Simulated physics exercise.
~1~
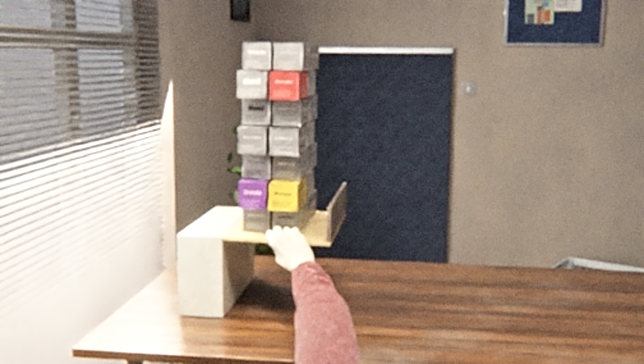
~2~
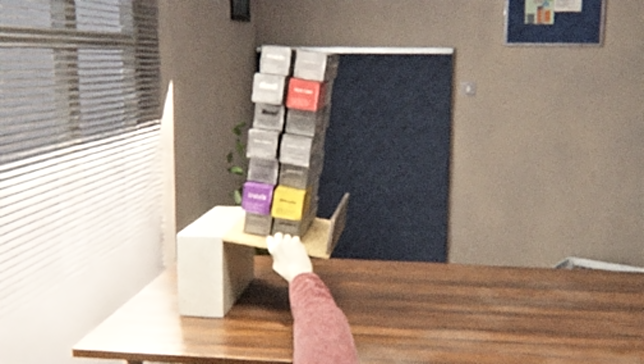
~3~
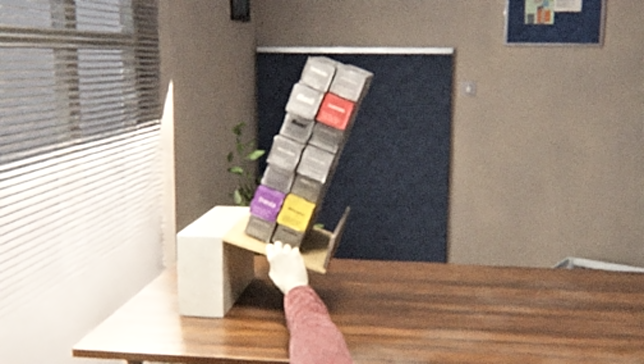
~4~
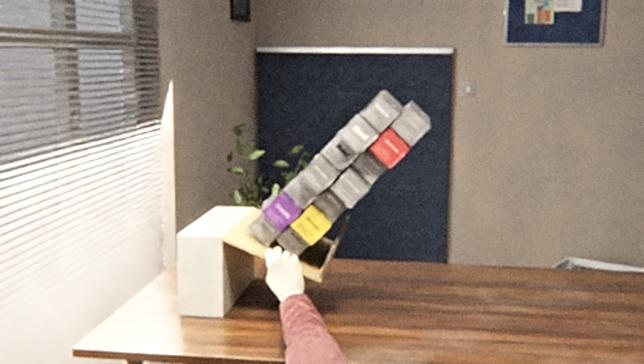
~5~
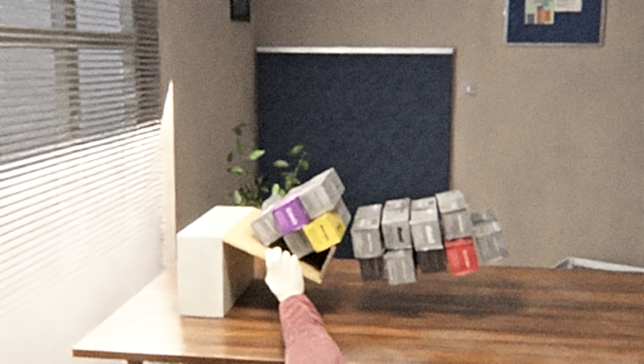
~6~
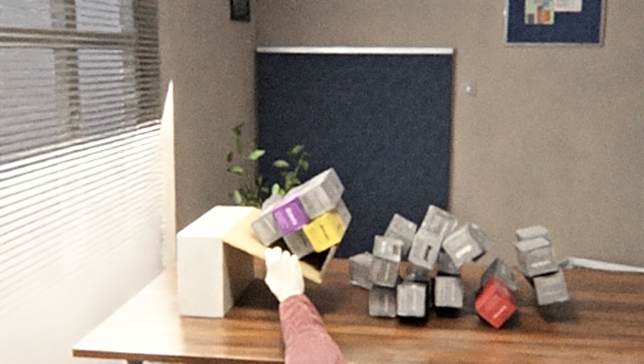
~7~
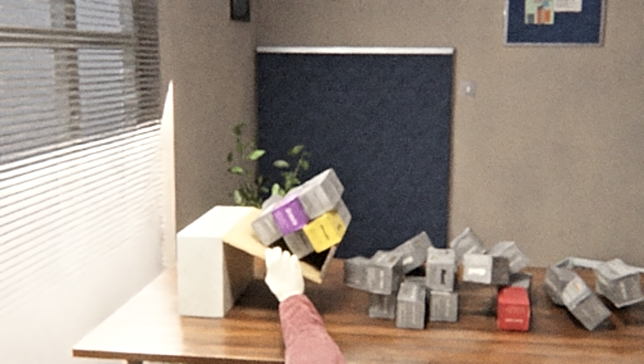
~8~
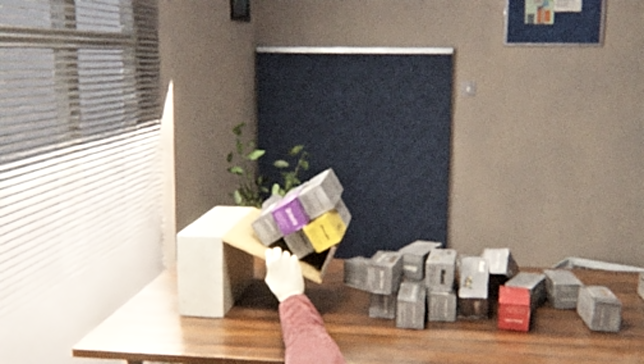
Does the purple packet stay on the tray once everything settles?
Yes, the purple packet stays on the tilted tray, leaning over beside the yellow one.
